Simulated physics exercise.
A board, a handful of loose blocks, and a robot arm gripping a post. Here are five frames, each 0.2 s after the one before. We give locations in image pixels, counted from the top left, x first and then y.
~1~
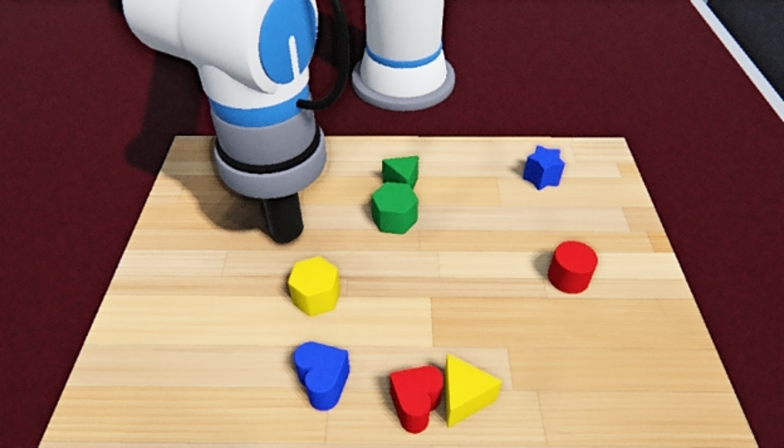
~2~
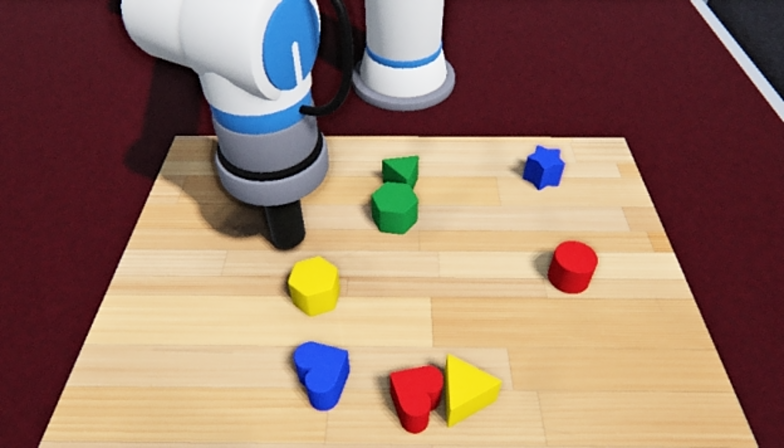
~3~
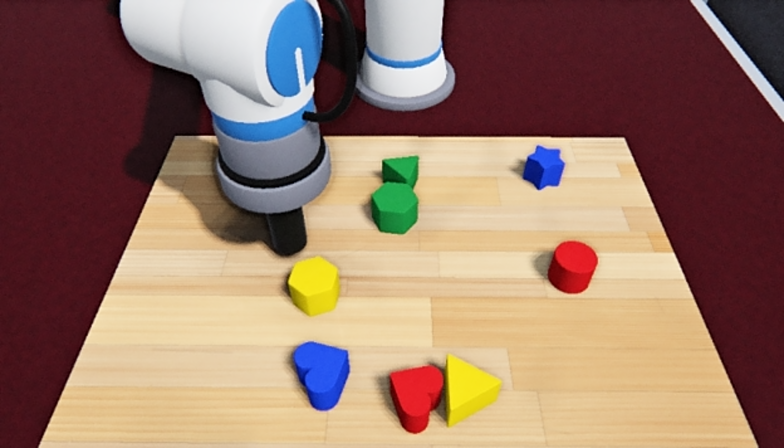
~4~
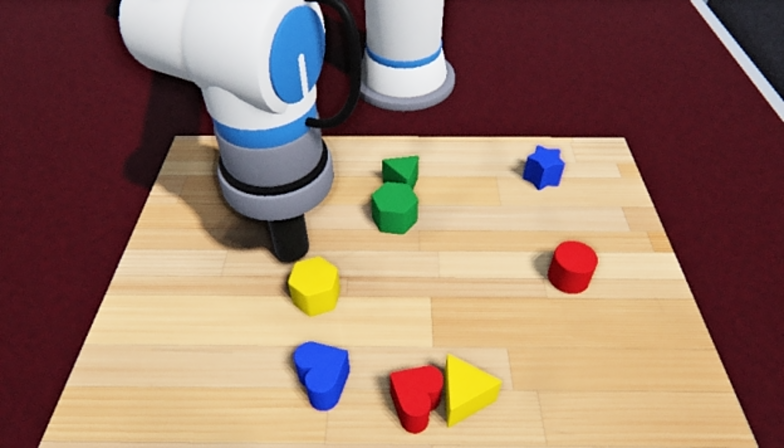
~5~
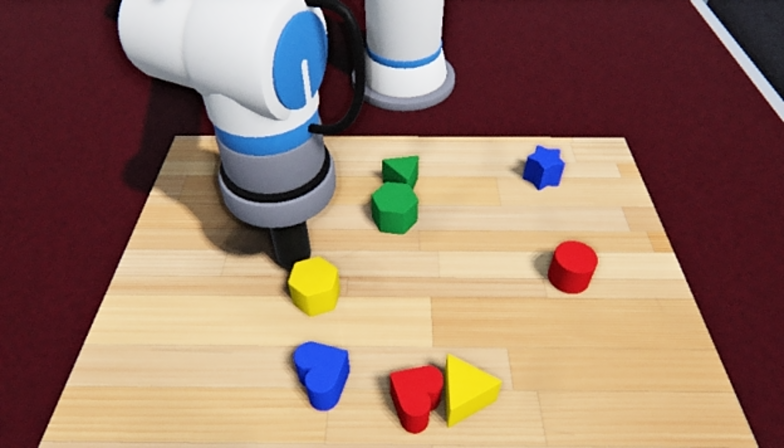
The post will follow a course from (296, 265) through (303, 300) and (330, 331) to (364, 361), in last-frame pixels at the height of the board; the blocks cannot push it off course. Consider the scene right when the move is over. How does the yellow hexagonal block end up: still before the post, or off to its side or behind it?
It keeps leading.
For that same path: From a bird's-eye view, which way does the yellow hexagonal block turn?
In a top view, it turns counterclockwise.
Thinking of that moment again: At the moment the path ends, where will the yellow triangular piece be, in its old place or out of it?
It stays.
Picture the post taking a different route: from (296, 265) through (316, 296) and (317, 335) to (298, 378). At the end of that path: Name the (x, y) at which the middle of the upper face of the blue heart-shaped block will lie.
It will end up at (321, 391).
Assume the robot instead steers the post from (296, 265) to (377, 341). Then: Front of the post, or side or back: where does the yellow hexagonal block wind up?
I predict the post still has it in front.
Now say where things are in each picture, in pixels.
The first frame shows tip of the post (288, 231), middles of tops, yellow hexagonal block (313, 275), blue heart-shaped block (320, 363), red heart-shaped block (417, 387), yellow triangular piece (467, 380).
The second frame shows post (289, 237), nothing pushed.
The third frame shows post (291, 243), nothing pushed.
The fourth frame shows post (293, 250), nothing pushed.
The fifth frame shows post (294, 256), yellow hexagonal block (313, 275), blue heart-shaped block (320, 363), red heart-shaped block (417, 387), yellow triangular piece (467, 380).
What follows on the original path. One third of the way, post (302, 291); yellow hexagonal block (332, 298), turned 35° anticlockwise.
Two thirds of the way, post (329, 323); yellow hexagonal block (369, 324), turned 60° anticlockwise.
At the end, post (364, 353); yellow hexagonal block (411, 345), turned 85° anticlockwise; blue heart-shaped block unmoved; red heart-shaped block (420, 390); yellow triangular piece unmoved.
